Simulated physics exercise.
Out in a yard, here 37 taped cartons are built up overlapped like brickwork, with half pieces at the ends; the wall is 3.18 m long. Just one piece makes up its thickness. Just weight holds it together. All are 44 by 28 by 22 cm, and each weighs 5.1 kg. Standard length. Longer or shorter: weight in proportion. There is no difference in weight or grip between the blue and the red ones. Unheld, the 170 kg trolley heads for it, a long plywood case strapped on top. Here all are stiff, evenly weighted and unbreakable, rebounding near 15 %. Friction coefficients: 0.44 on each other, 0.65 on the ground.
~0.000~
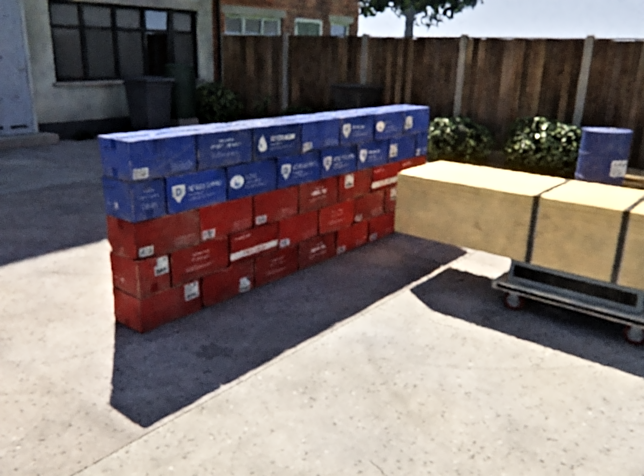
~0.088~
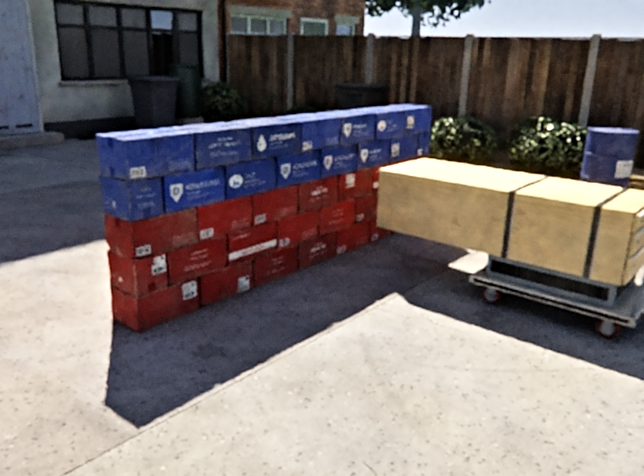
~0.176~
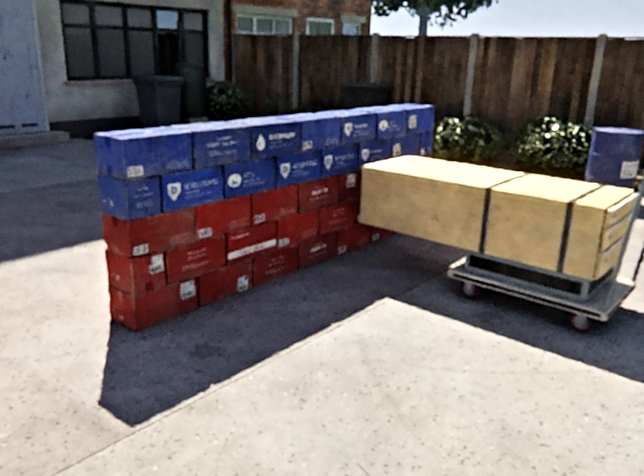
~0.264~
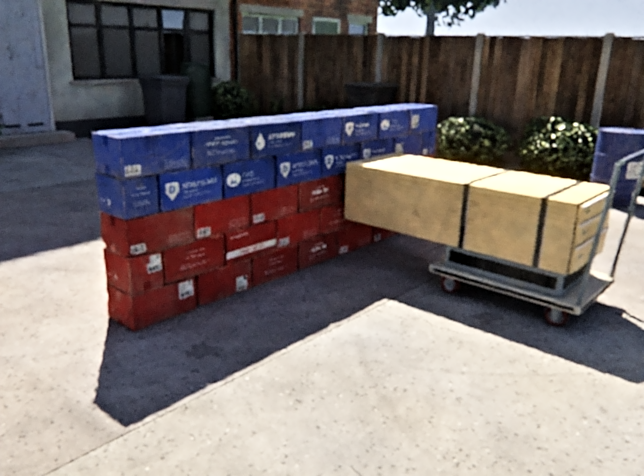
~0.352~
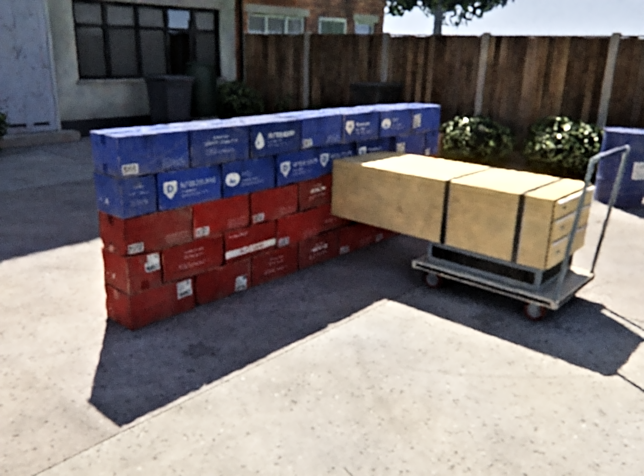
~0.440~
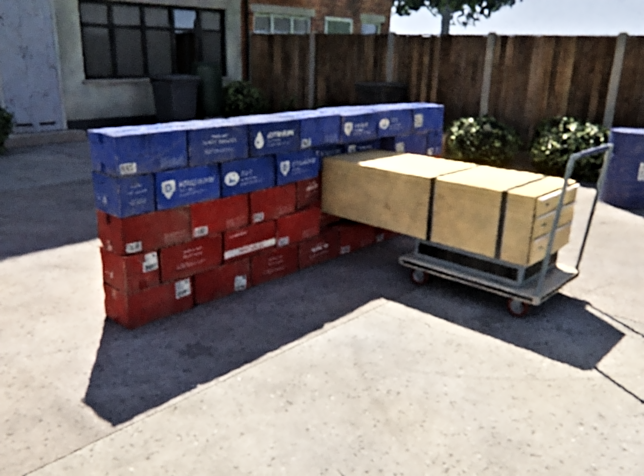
A long, low wall of overlapping taped cartons, blue in the upper rows and red in the lower ones, stands in a sunlit concrete yard, seen from slightly above and at an angle. On the right is a flat grey trolley carrying a long tan load, with a wooden fence and bushes behind. The trolley rolls leftward until the load presses into the wall, nudging some cartons slightly, while the camera moves round a little.
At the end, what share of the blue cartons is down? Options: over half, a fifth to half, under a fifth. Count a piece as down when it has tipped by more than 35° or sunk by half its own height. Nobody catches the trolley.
Down: Over half.
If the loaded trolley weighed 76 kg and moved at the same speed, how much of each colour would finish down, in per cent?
Red 20, blue 60 %.
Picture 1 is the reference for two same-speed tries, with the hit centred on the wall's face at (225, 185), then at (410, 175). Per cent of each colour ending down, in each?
You'd get red at 20 followed by 20, and blue at 50 followed by 40 percent.
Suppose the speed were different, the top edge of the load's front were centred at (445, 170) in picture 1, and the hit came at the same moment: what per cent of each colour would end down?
Down at the end: Red 20 per cent, blue 50 per cent.
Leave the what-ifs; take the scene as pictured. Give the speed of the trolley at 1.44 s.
Its speed is around 0.3 m/s.
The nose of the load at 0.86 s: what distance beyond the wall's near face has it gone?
Reading: Approx. 60 cm past the line.
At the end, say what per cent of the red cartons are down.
20 percent of the red ones.
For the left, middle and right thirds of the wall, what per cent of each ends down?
I'd put it at 0 % left, 60 % middle and 50 % right.
Around 0.86 s, load 58 cm past the wall's line, still rolling; 2 of the 15 blue cartons down (5 of 37 in all colours); top blue carton tipped 8°.
Around 1.44 s, load 94 cm past the wall's line, still rolling; 8 of the 15 blue cartons down (13 of 37 in all colours); top blue carton tipped 26°, 51 cm lower.
Finally (3.3 s), load 97 cm past the wall's line, stopped; 9 of the 15 blue cartons down (14 of 37 in all colours); top blue carton 88 cm lower; top red carton unmoved. That is 60 per cent. Seen by the last camera, middles, top blue carton near (330, 193), top red carton near (145, 225).
